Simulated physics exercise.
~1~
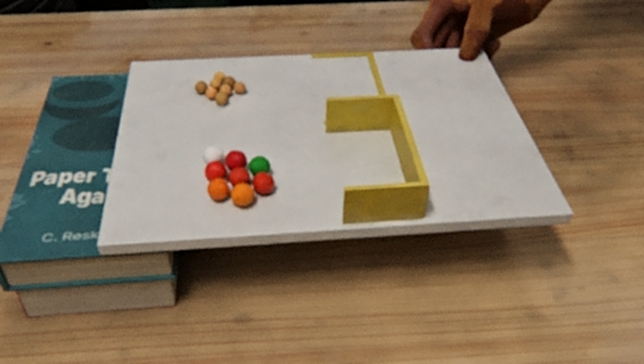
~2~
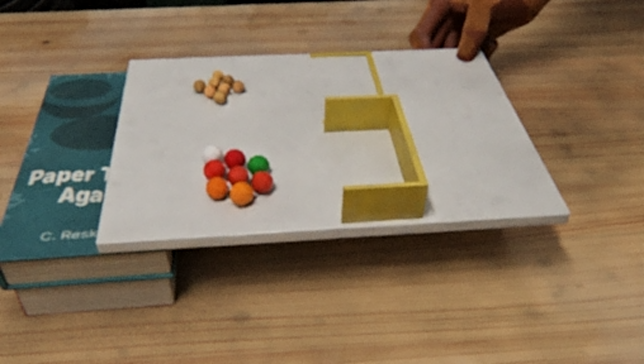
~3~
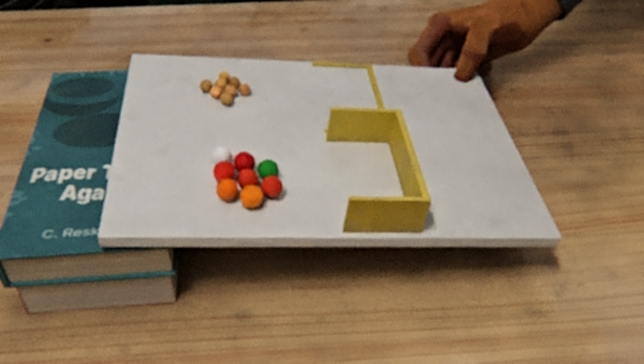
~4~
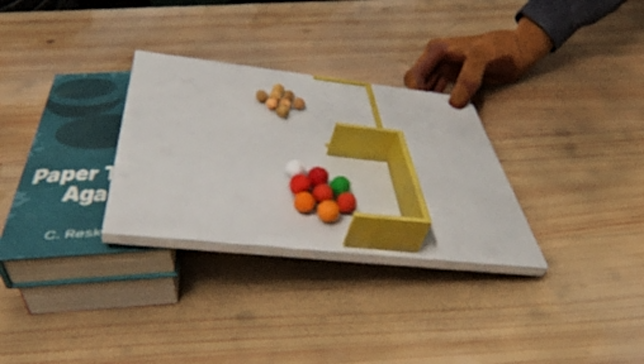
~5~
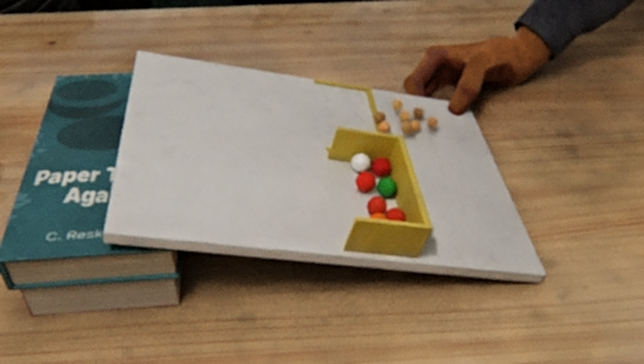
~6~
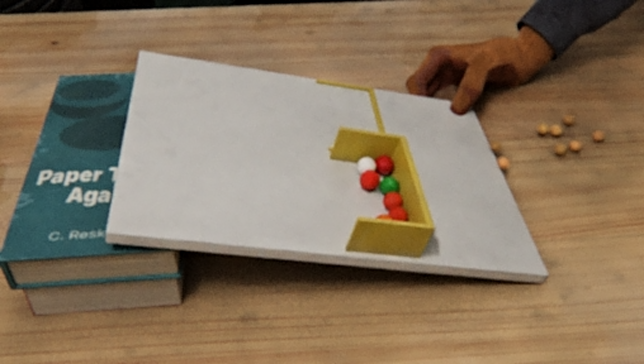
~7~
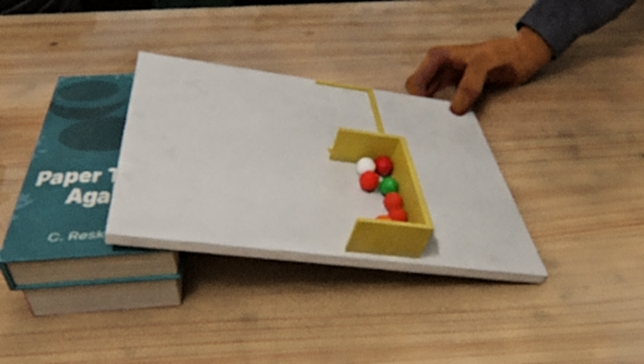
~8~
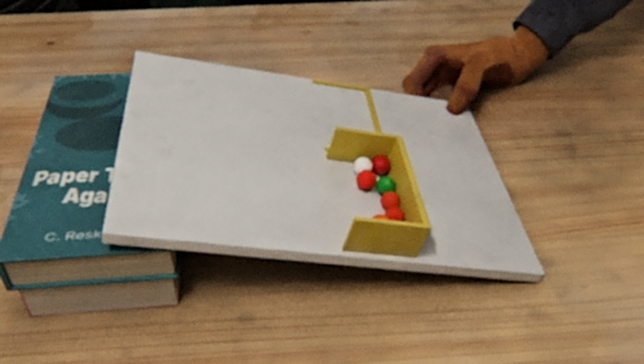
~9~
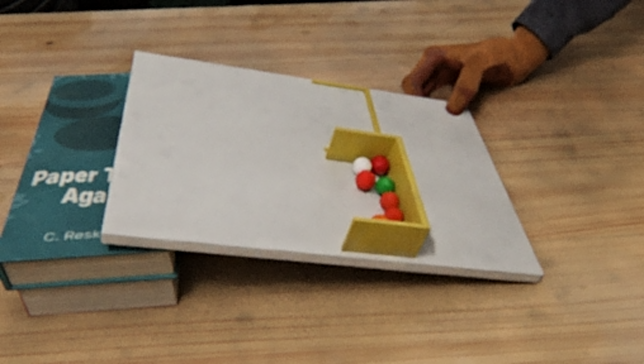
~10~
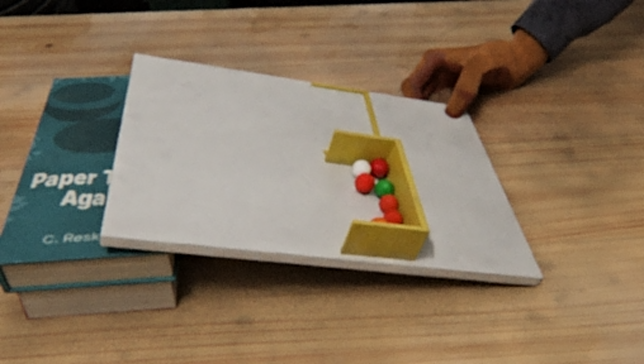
A hand lowered the right end of a white board propped on books, and two clusters of small balls rolled right; the brightly colored ones stopped inside a yellow barrier, while the tan ones got past theirs and rolled off across the table.
